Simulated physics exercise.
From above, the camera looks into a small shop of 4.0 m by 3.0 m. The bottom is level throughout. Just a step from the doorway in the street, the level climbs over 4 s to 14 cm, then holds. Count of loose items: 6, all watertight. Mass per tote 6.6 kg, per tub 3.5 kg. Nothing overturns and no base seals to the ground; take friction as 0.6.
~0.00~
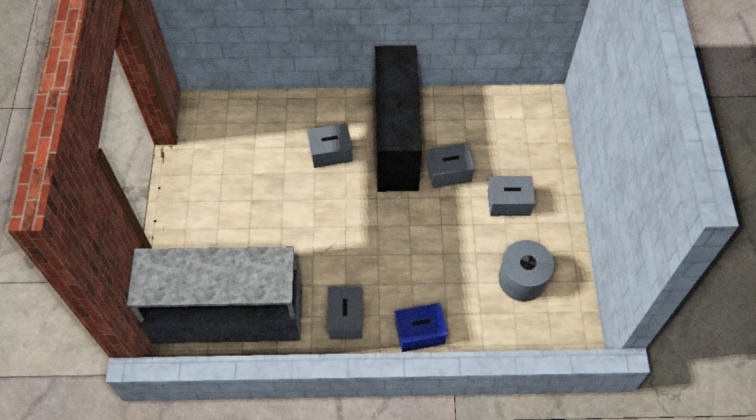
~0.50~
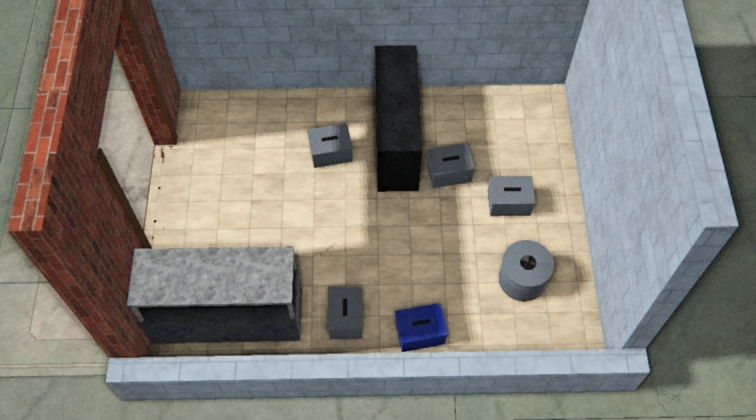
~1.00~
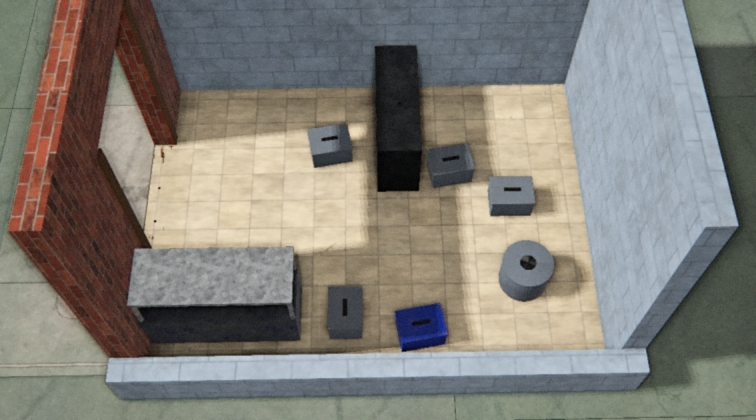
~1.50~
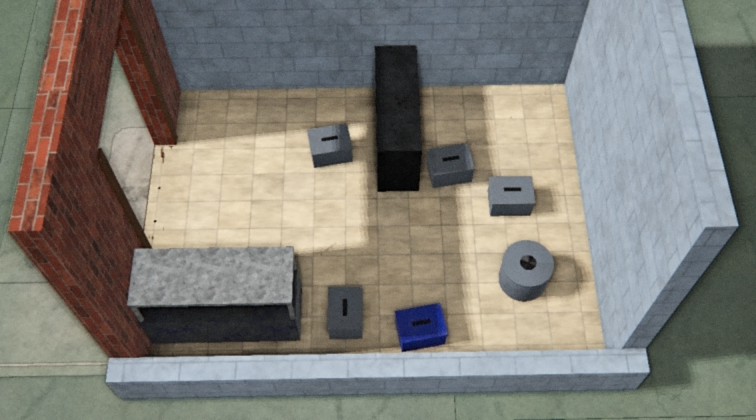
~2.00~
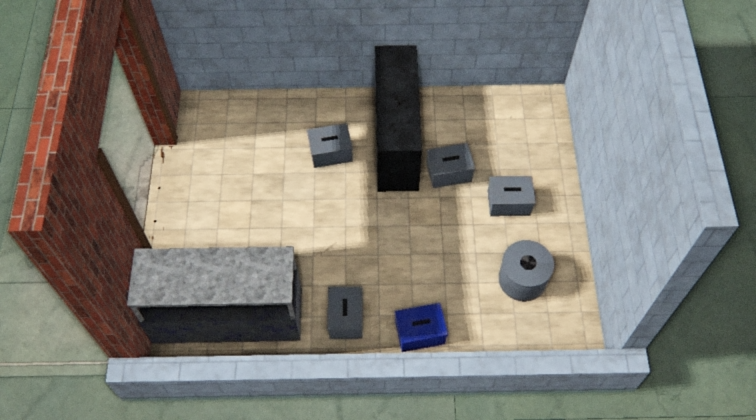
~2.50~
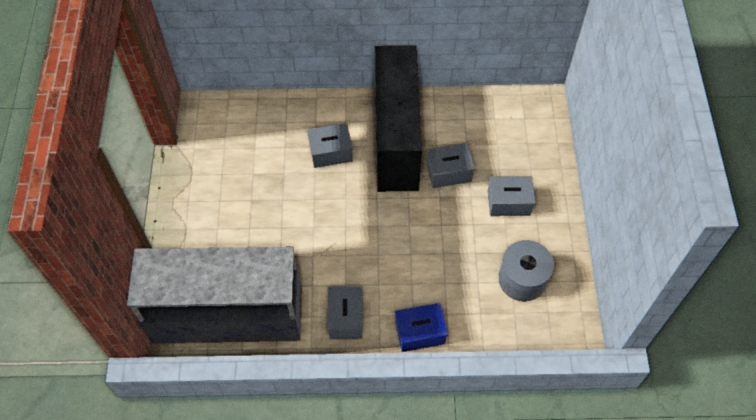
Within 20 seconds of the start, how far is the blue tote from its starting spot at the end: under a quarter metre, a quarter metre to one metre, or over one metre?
I'd say it gets moved somewhat.
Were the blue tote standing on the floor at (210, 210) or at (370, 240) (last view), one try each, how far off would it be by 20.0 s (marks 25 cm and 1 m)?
Goes far off, then goes far off.
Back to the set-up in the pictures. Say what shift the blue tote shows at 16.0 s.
Shift by then: About 50 cm.
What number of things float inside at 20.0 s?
6.
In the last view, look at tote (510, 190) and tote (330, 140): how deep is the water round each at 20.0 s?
Some 14 cm at the first, some 11 cm at the second.
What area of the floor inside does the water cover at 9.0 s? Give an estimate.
I'd put it close to 10.5 m2.
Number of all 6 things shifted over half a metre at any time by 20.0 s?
By my count, 6.
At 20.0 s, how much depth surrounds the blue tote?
Depth approx. 14 cm.
After 4.0 s the blue tote is near (421, 323), 0.0 m from its start, aground; 0 afloat.
After 9.0 s the blue tote is near (420, 327), 0.0 m from its start, afloat; 3 afloat.
After 16.0 s the blue tote is near (361, 337), 0.5 m from its start, afloat; 6 afloat.
After 20.0 s the blue tote is near (362, 318), 0.5 m from its start, afloat; 6 afloat.
